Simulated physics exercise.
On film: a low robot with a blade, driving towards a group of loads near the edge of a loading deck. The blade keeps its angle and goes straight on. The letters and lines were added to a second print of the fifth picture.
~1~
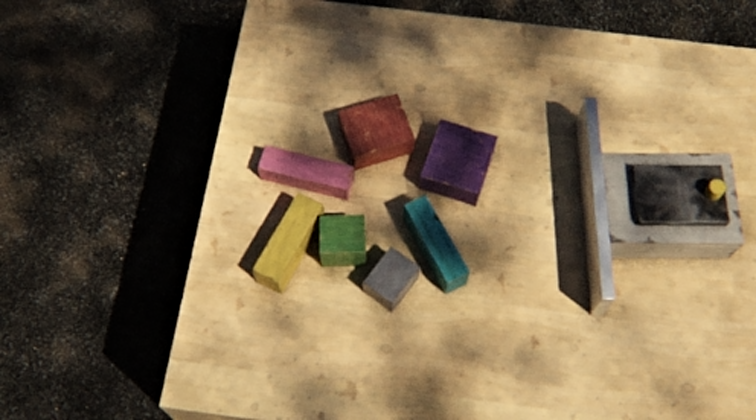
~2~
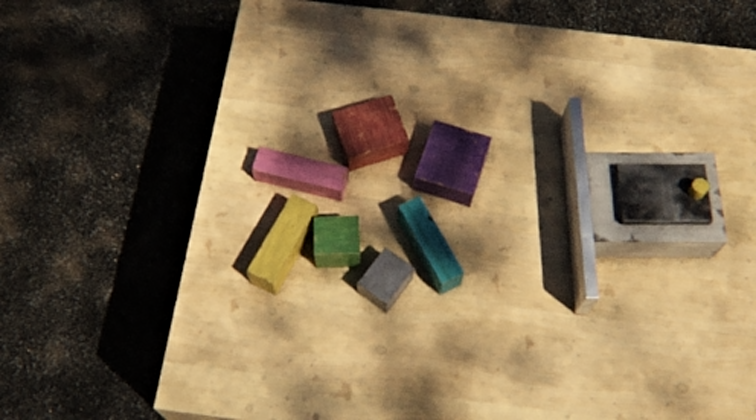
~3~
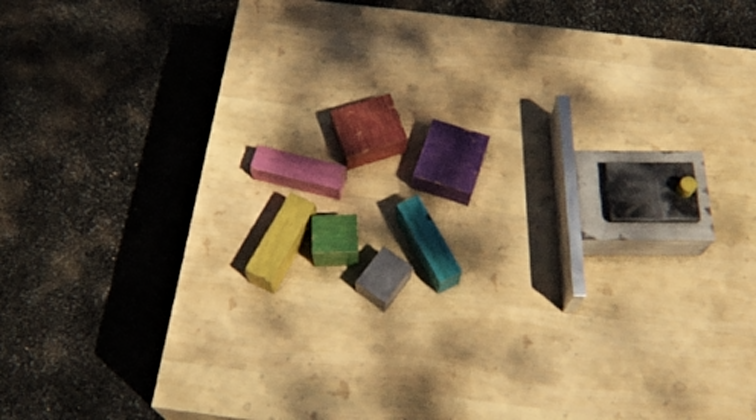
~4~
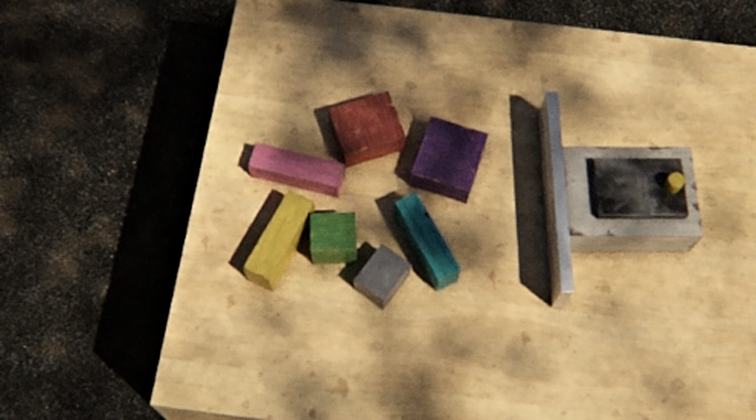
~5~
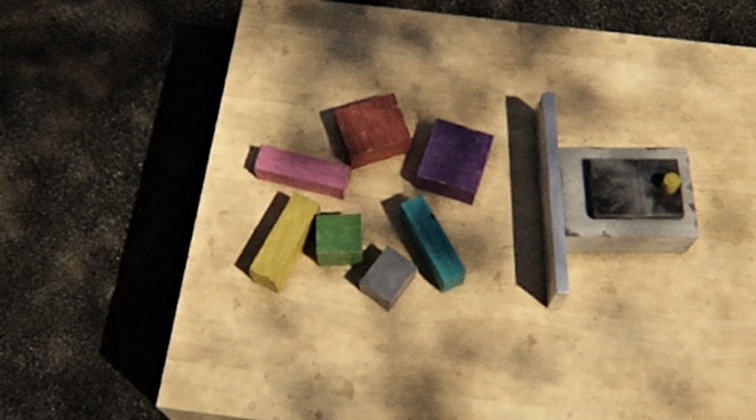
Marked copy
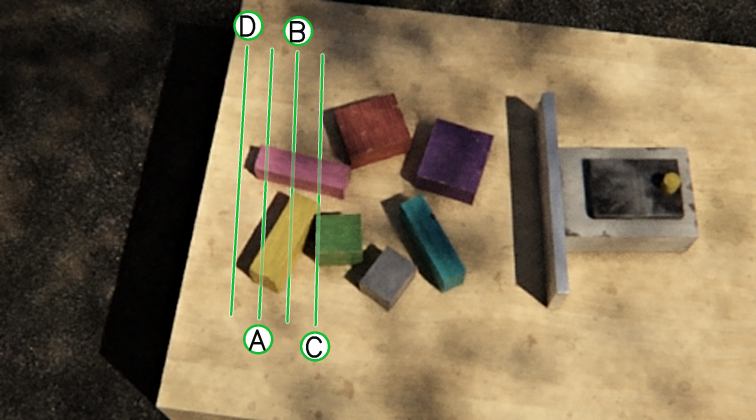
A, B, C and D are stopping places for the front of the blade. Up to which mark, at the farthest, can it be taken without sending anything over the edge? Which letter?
C.
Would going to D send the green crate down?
By then, yes.
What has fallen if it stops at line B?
The pink bar.
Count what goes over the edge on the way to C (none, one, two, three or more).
The count is none.
On the copy, A at (266, 176); B at (293, 179); C at (319, 183); D at (240, 173).
On C. First, robot (543, 178); red crate (364, 130); purple crate (430, 168).
Then, robot (457, 168); pink bar (270, 173); red crate (297, 107).
Finally, robot (395, 161); pink bar (212, 175); yellow bar (225, 233); nothing has fallen.
By contrast, A drops the yellow bar and pink bar; B drops the pink bar; D drops the yellow bar, purple crate, green crate, red crate and pink bar.
